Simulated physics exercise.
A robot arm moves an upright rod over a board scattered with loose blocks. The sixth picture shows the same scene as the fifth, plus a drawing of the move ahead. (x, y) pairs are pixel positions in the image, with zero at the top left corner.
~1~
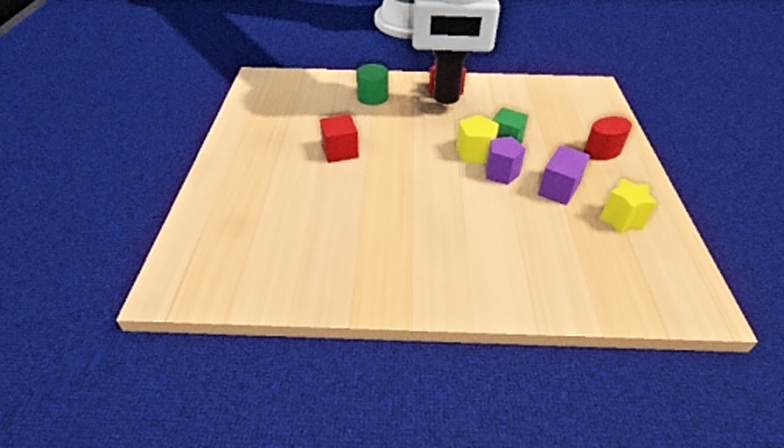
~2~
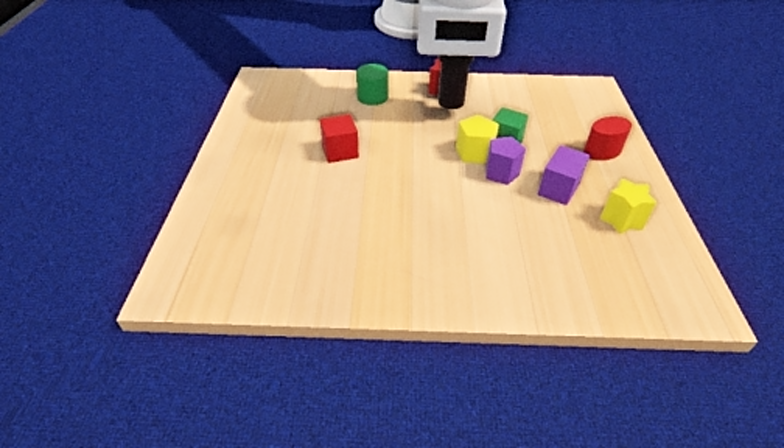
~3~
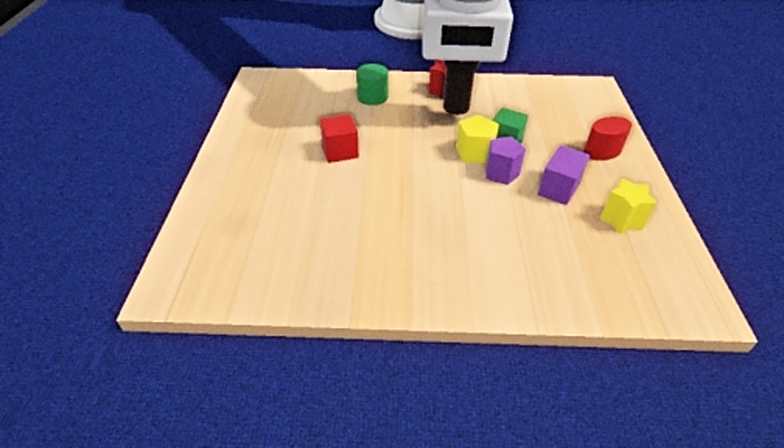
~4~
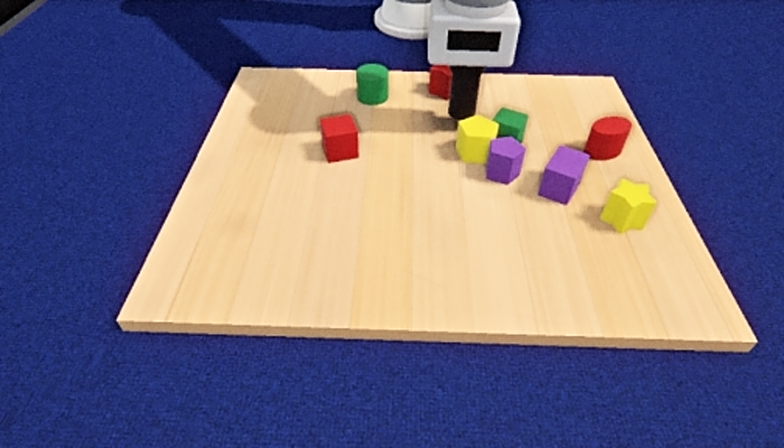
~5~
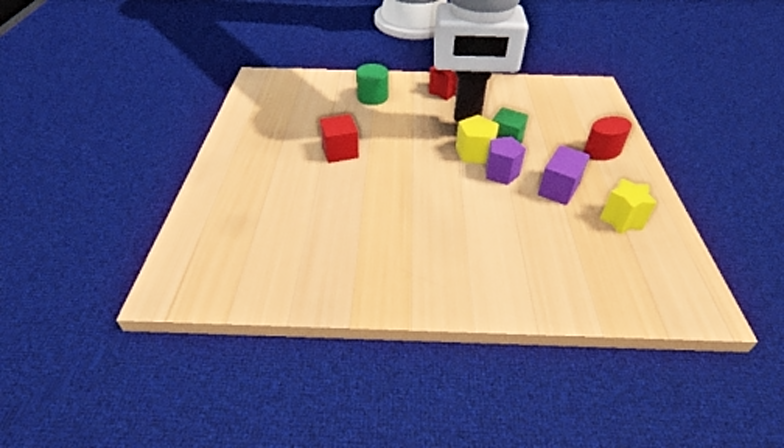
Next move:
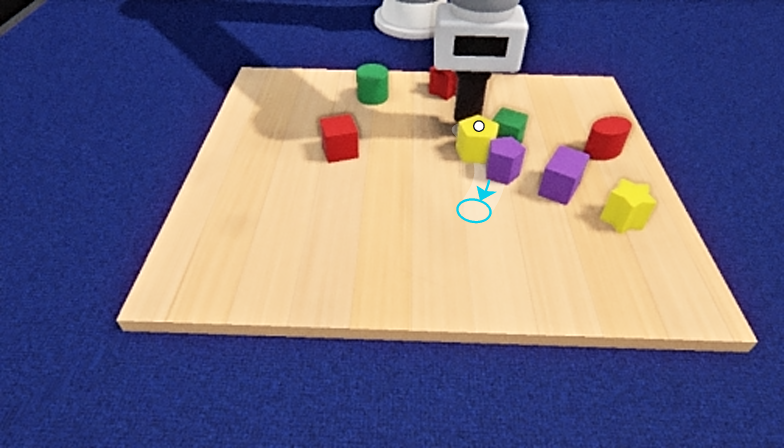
A robot arm moves its dark rod slightly right and forward, nearing the yellow five-sided block.
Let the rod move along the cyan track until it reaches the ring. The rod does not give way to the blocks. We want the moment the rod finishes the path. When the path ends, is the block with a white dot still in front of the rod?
Short answer: Yes.
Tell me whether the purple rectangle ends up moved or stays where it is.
Undisturbed, or as good as.
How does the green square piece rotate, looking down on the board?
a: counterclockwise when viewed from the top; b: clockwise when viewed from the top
a: Counterclockwise when viewed from the top.
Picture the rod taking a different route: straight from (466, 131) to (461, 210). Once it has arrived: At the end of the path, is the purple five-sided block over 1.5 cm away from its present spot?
I believe so.
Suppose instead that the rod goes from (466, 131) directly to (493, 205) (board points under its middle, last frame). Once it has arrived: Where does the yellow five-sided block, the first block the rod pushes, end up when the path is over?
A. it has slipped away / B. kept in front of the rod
Choice B: Kept in front of the rod.
Drawn move, from (466, 131) by way of (485, 154) and (489, 182) to (474, 211); the dot is on the yellow five-sided block.
What follows on the original path. One third of the way, rod (487, 143); yellow five-sided block (482, 146), turned 50° clockwise; purple five-sided block (517, 160), turned 40° anticlockwise; green square piece (517, 121), turned 35° anticlockwise.
Two thirds of the way, rod (491, 171); yellow five-sided block (472, 172), turned 90° clockwise; purple five-sided block (525, 170), turned 65° anticlockwise; green square piece (517, 121), turned 35° anticlockwise.
At the end, rod (476, 198); yellow five-sided block (449, 197), turned 100° clockwise; purple five-sided block (526, 171), turned 65° anticlockwise; green square piece (517, 121), turned 35° anticlockwise; purple rectangle still.
